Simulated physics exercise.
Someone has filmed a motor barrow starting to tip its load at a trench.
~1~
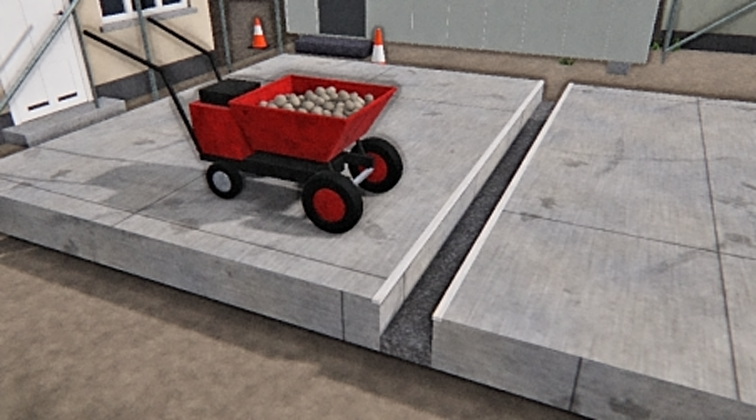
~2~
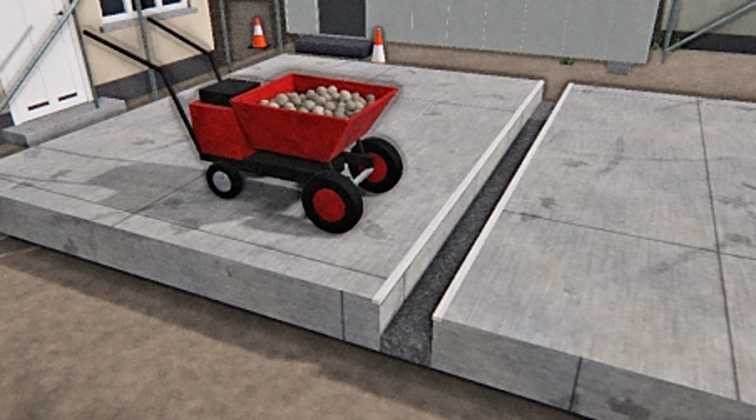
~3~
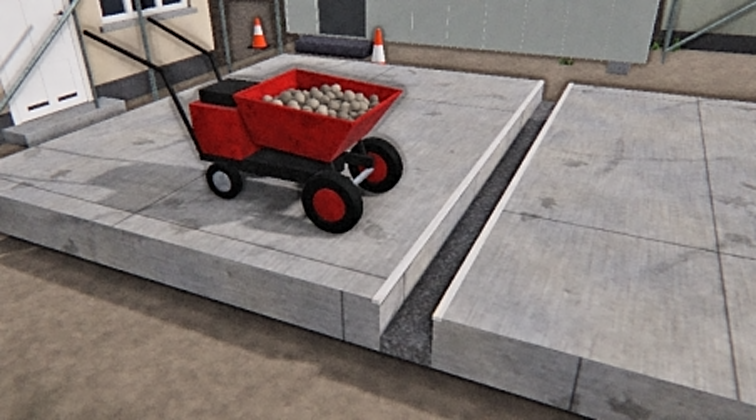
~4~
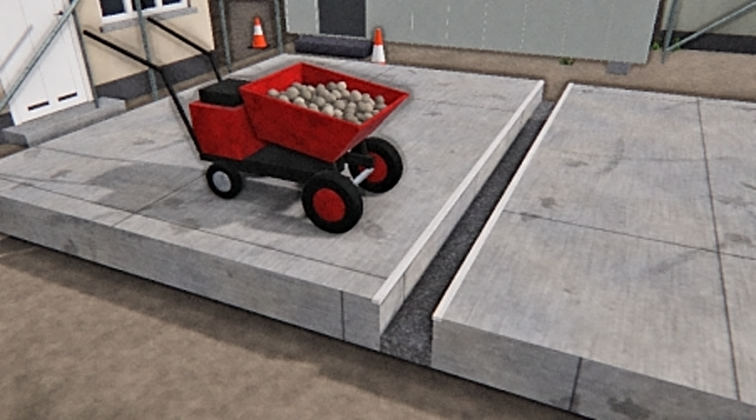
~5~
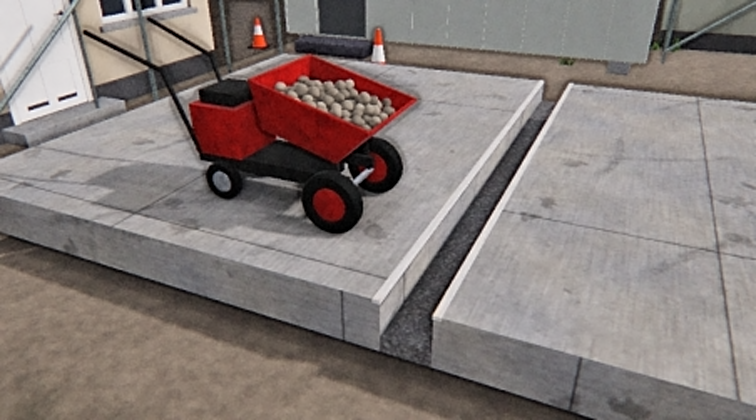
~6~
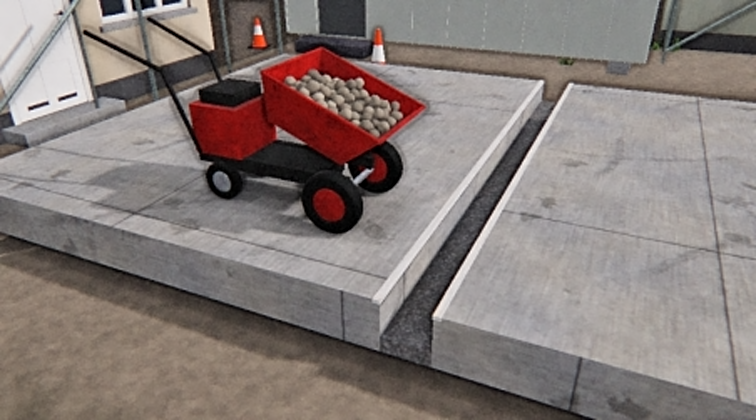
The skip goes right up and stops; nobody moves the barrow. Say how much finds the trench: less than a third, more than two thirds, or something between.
In the trench: More than two thirds.
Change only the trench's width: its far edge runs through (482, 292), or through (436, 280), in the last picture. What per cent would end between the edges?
Roughly 100 per cent, and 60 per cent.
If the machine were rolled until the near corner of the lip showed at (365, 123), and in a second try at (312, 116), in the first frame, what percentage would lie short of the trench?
In turn 0 and 30 in a hundred.
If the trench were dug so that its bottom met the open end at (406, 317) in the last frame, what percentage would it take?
About 50 per cent.
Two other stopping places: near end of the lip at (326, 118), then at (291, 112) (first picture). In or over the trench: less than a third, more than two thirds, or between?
In turn: Above two thirds; under a third.
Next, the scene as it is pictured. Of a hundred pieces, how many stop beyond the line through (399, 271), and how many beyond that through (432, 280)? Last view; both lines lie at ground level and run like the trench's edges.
Roughly 100 per cent, and 40 per cent.
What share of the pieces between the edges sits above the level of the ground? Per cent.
Near 15 %.
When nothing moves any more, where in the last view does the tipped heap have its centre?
Around (457, 246).
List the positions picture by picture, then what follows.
Lip of the skip at (347, 121), level; top of the load at (309, 106), river pebbles; first edge of the trench at (398, 270); far edge at (455, 285), the trench under half as wide as the skip, and about as deep as wide, in the first picture.
Lip of the skip at (348, 121), tipped barely; top of the load at (305, 106), in the second picture.
Lip of the skip at (353, 124), tipped barely; top of the load at (309, 104), in the third picture.
Lip of the skip at (361, 128), tipped a little; top of the load at (314, 101), in the fourth picture.
Lip of the skip at (370, 134), tipped clearly; top of the load at (311, 92), in the fifth picture.
Lip of the skip at (380, 142), tipped clearly; top of the load at (312, 94); first edge of the trench at (398, 270); far edge at (455, 285), in the sixth picture.
Soon, skip tipped steeply; all in the skip.
A while on, skip tipped right over; most in the skip; about a quarter in or heaped over the trench; a stray few beyond it; a stray few falling.
Towards the end, skip tipped right over; a small part in the skip; most in or heaped over the trench; a small part beyond it.
Finally, skip tipped right over; a stray few in the skip; a stray few short of the trench; nearly all in or heaped over the trench; a small part beyond it.
